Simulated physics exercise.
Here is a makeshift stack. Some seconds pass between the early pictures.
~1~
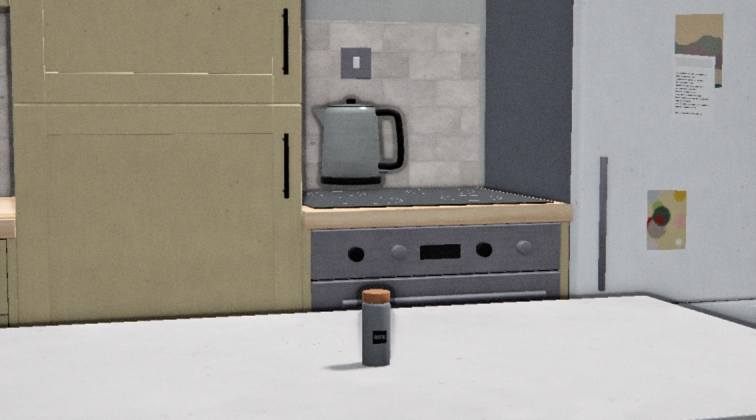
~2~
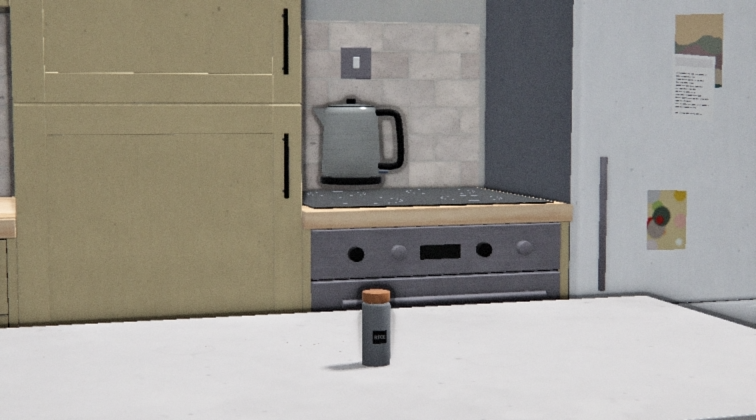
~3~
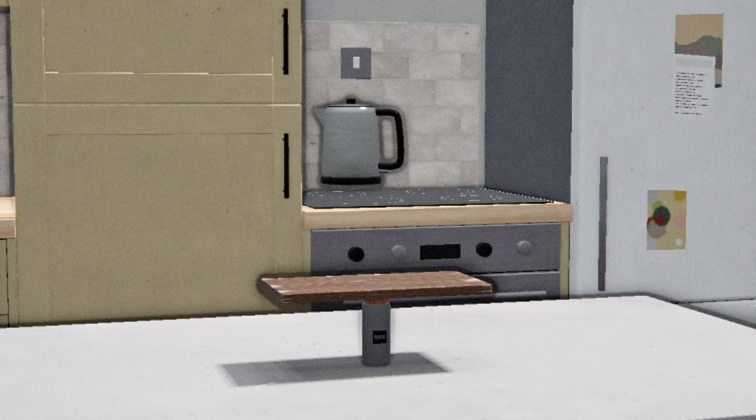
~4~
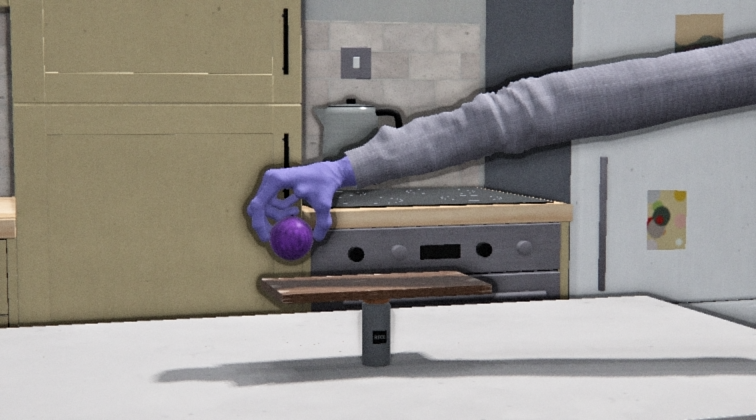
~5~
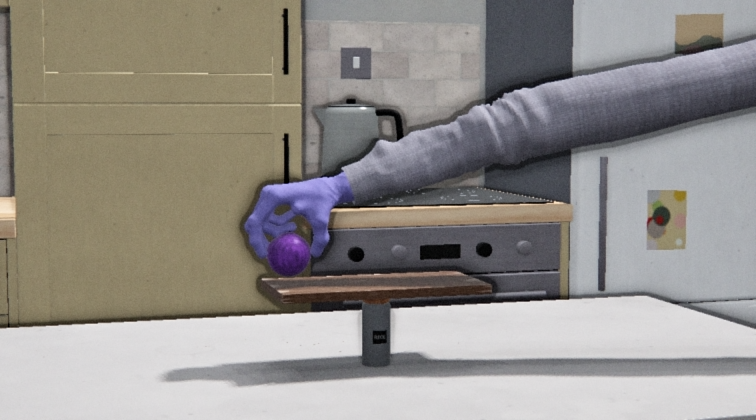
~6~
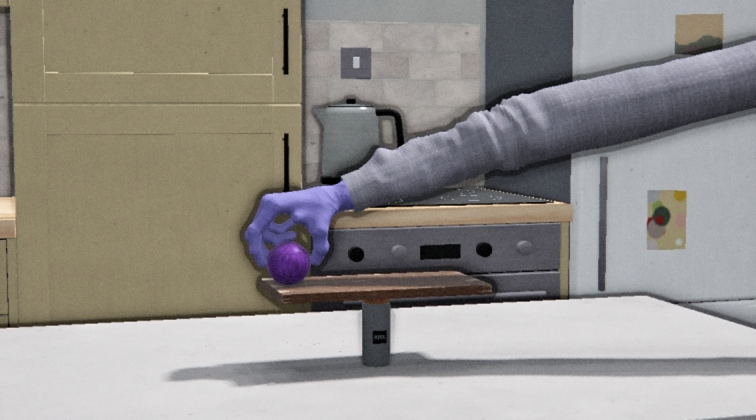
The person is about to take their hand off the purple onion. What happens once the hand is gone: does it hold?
As it turns out, it gives way.
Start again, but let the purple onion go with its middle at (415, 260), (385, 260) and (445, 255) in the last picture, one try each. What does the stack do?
In the first case it holds; in the second case it stays up; in the third case it comes apart.
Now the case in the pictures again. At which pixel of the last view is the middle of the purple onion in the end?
At about (251, 350).
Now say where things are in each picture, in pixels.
The last thing is not in view yet; grey shaker (376, 328), in the first picture.
The last thing is not in view yet; grey shaker (376, 328), in the second picture.
The last thing is not in view yet; grey shaker (376, 328), in the third picture.
On its way; purple onion (291, 238); grey shaker (376, 328), in the fourth picture.
On its way; purple onion (289, 254); grey shaker (376, 328), in the fifth picture.
In place under the hand; purple onion (289, 263); grey shaker (376, 328), in the sixth picture.
Then, 0.40 s past the last view, purple onion now fallen; brown board rocked 50° from its first pose.
Then, 0.50 s past the last view, brown board rocked 55° from its first pose.
Then, 0.80 s past the last view, brown board rocked 42° from its first pose.
Finally, fallen, purple onion; down or leaning hard in the stack, brown board; grey shaker still in place. Final places as the last picture's camera would see them, purple onion near (250, 350). The stack loses its balance.
